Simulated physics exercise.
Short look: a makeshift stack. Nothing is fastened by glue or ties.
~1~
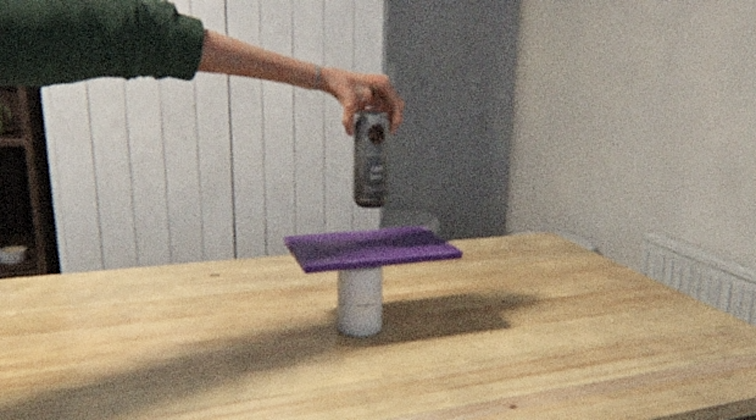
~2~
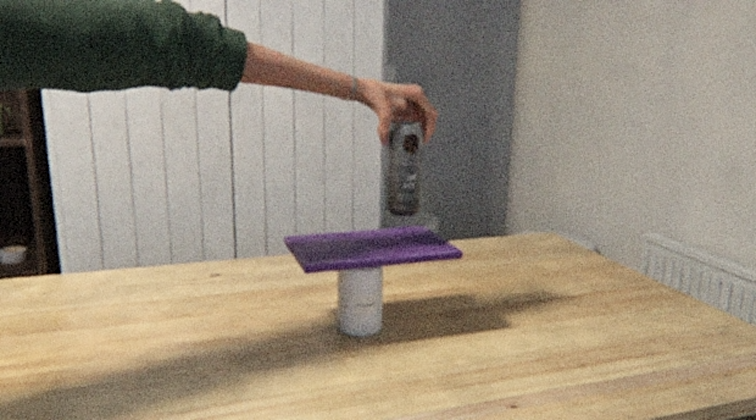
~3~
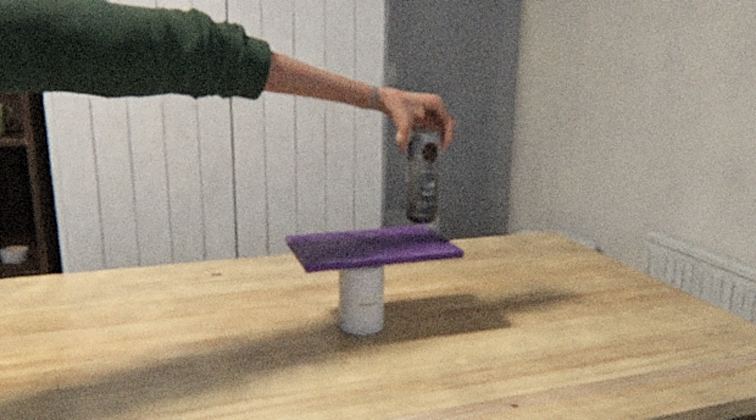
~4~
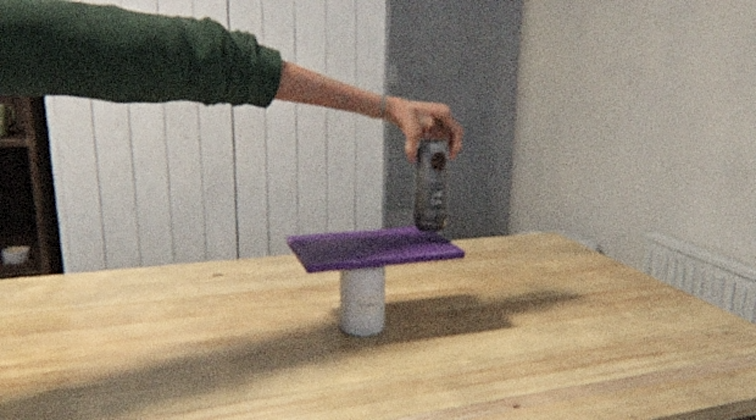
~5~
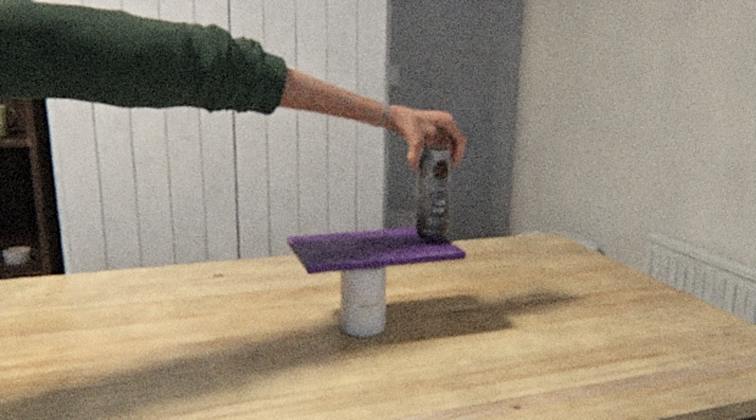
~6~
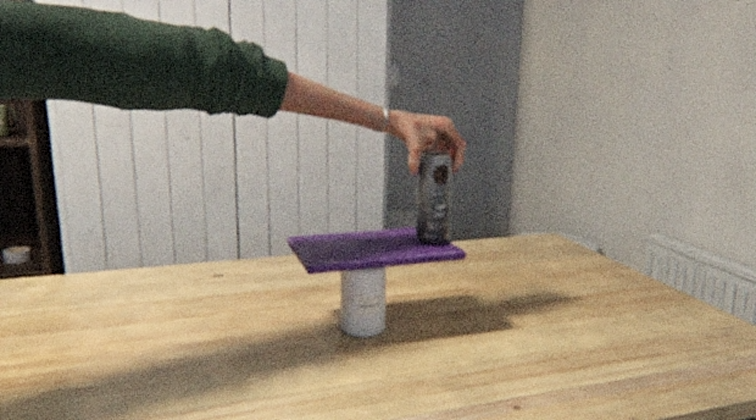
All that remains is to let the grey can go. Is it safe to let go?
The stack cannot bear the weight.
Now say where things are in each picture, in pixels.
In the first frame, coming down; grey can (371, 160); purple lid (371, 247).
In the second frame, coming down; grey can (405, 169); purple lid (371, 247).
In the third frame, coming down; grey can (423, 176); purple lid (372, 247).
In the fourth frame, coming down; grey can (431, 186); purple lid (373, 247).
In the fifth frame, coming down; grey can (434, 193); purple lid (374, 248).
In the sixth frame, in place under the hand; grey can (434, 198); purple lid (374, 248).
Then, 0.30 s on from there, grey can now fallen; purple lid turned 48° from how it was put.
Then, 0.40 s on from there, purple lid on its side.
Then, 0.70 s on from there, purple lid upside down.
Then, 0.90 s on from there, purple lid now fallen.
In the end, fallen, grey can and purple lid; white jar unmoved. The stack gives way.
